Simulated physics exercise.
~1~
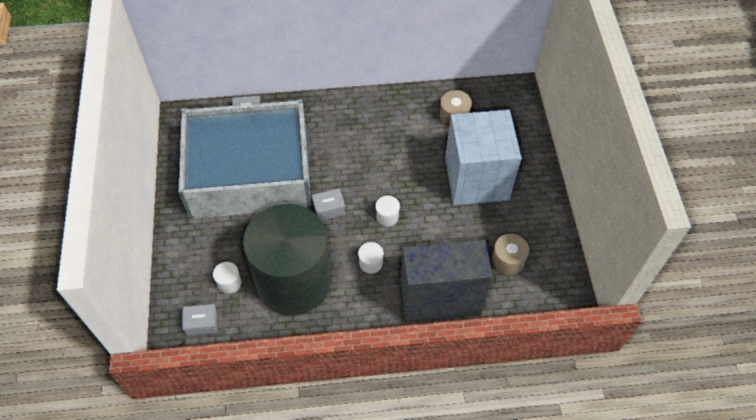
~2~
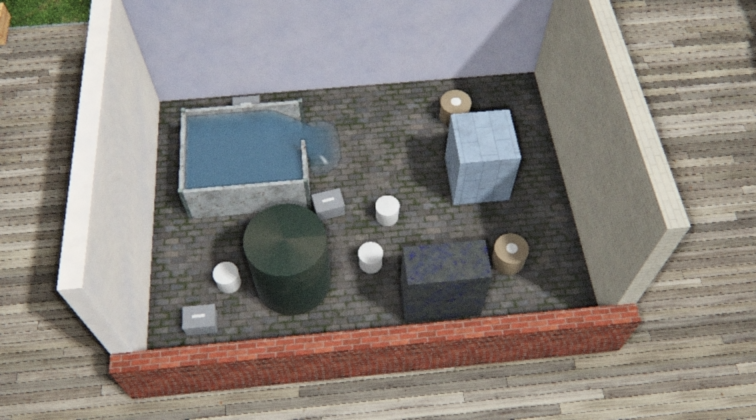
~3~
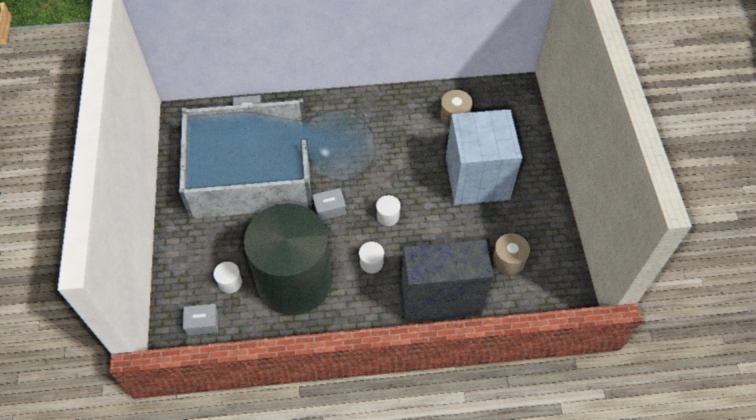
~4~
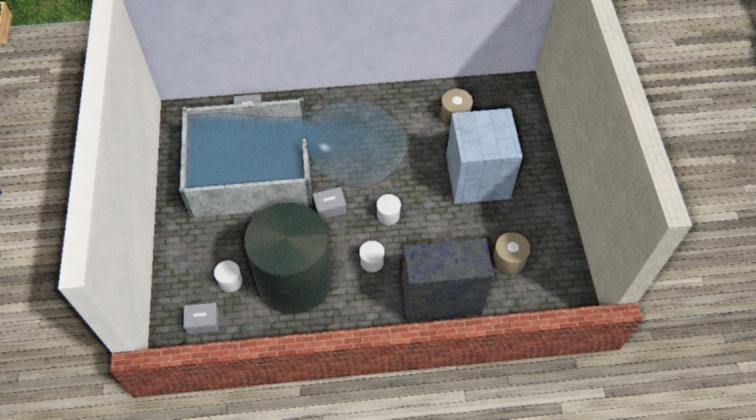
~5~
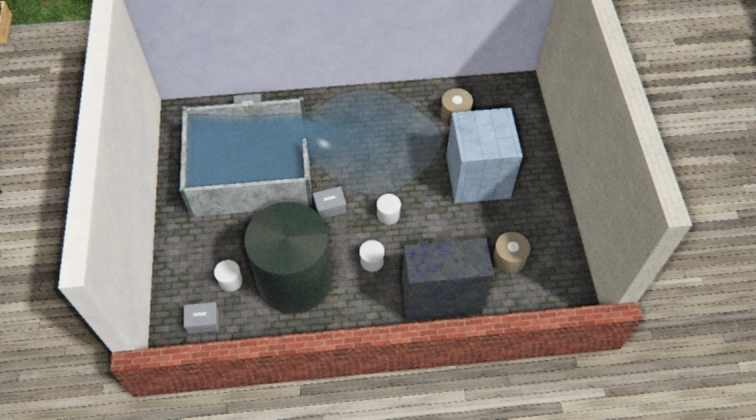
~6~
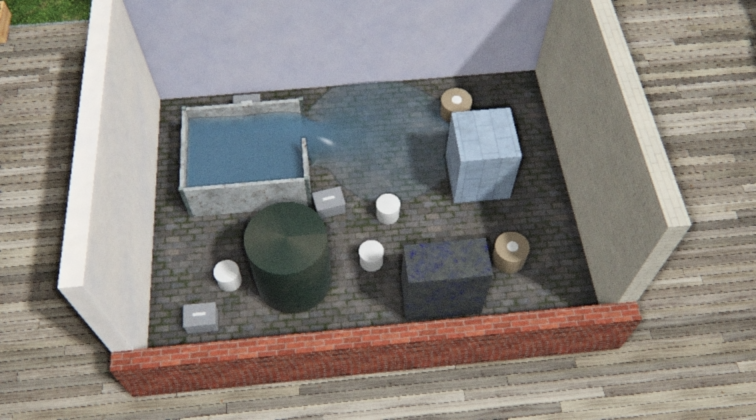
The clip opens on a walled yard with a water-filled rectangular tank at the left, among pale pails, boxes and larger blocks. Water then bursts through the tank's right side and fans out across the dark paving, spreading thinner toward the pale blue block while the surrounding objects stay put.
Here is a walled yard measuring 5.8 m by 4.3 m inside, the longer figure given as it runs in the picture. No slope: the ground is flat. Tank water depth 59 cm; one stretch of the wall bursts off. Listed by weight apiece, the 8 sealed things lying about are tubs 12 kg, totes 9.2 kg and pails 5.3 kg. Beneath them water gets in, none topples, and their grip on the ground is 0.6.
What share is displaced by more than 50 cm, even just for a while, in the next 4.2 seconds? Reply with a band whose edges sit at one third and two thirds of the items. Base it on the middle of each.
Band: Under one third.
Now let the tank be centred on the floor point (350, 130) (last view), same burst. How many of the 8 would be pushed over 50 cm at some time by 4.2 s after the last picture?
Result: 1 of them.
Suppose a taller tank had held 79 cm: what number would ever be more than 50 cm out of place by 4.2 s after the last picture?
Under that setup the answer is 2.
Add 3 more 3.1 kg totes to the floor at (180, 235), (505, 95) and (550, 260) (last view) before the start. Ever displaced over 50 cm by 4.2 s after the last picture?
Result, one by one: Not exceeded, exceeded and exceeded.
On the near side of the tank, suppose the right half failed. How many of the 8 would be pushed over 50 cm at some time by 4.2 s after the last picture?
You'd get 5 in that case.
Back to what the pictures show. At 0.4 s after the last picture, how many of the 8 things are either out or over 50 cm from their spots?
Count: 0.
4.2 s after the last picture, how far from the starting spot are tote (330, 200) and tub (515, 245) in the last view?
Taking them in turn, I get 0 cm for the first and 20 cm for the second.
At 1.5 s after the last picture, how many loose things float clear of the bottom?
Count at that moment: 1.
Then, 0.4 s after the last picture 0 of 8 are over 50 cm from their spots; 0 afloat.
Then, 1.5 s after the last picture 1 of 8 are over 50 cm from their spots; 1 afloat.
Then, 2.8 s after the last picture 1 of 8 are over 50 cm from their spots; 1 afloat.
Then, 4.2 s after the last picture 1 of 8 are over 50 cm from their spots, and 1 have been at some point; 1 afloat.
